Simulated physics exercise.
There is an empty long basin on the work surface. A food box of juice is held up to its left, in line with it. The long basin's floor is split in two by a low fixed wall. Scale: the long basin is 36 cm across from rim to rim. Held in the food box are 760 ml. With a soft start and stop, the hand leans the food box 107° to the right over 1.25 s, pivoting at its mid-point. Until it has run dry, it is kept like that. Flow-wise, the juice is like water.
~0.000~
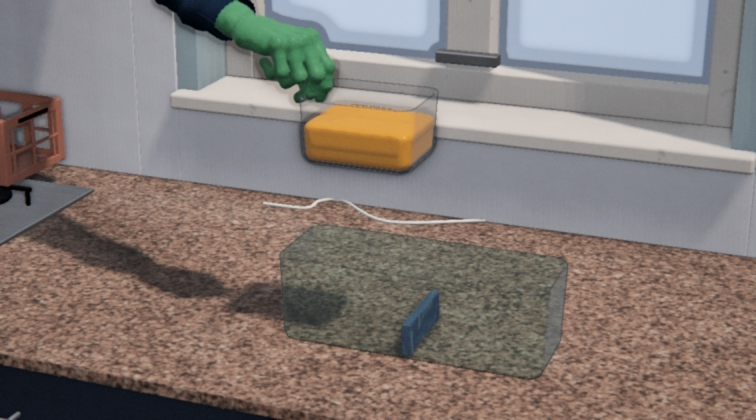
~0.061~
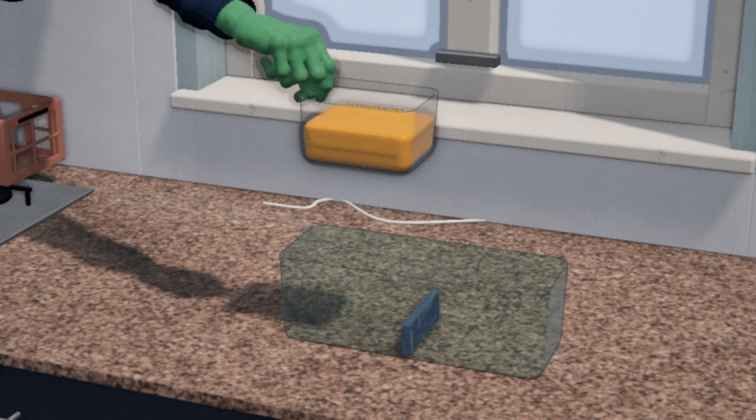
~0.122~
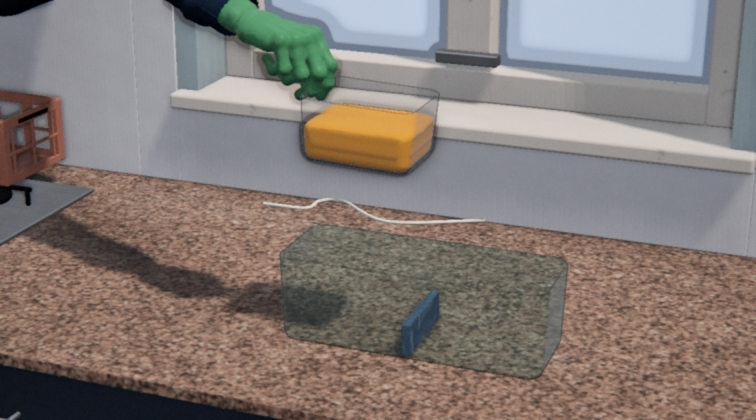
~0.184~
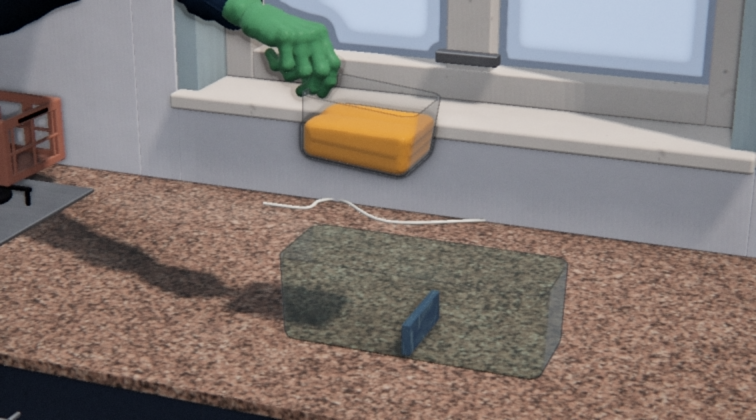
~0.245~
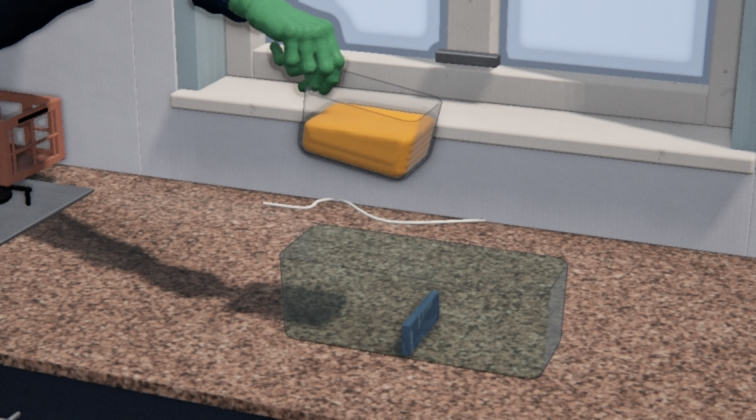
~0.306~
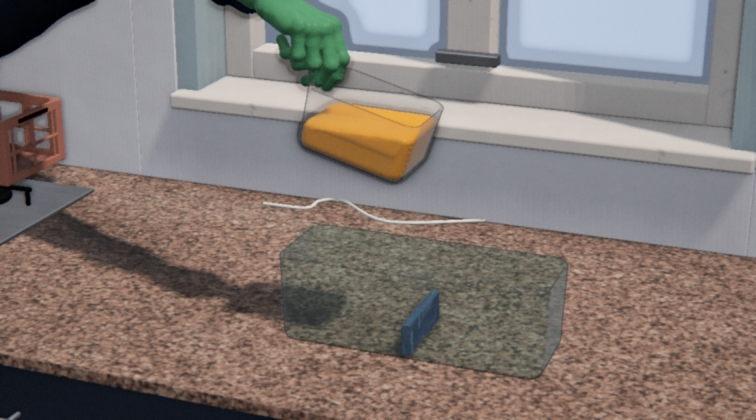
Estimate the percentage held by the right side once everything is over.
I would say 89 per cent.
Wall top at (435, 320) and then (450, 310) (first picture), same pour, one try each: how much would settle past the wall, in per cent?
One try each: Around 70 percent and then around 60 percent.
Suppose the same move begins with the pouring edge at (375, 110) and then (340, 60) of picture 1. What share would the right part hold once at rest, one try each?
The first try gives 45 percent and the second 5 percent.
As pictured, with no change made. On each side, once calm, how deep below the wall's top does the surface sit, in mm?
For the left, around 42 mm; for the right, around 14 mm.
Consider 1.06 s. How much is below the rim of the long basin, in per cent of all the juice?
It works out near 72 per cent.
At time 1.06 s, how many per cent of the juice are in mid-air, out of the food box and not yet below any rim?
Around 14 percent of it is airborne.
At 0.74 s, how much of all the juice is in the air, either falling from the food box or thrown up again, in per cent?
Around 36 in a hundred.
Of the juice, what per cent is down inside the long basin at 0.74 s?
About 8%.
After 0.74 s the tilt is 69° and 57 per cent is still to pour, 0 is left of the wall and 8 right of it.
After 1.06 s the tilt is 101° and 12 per cent is still to pour, 3 is left of the wall and 69 right of it.
After 1.39 s the tilt is 107° and 0 per cent is still to pour, 6 is left of the wall and 88 right of it.
After 1.75 s the tilt is 107° and 0 per cent is still to pour, 7 is left of the wall and 89 right of it.
In the end 7 per cent lies left of the wall, 89 right of it and 4 outside.
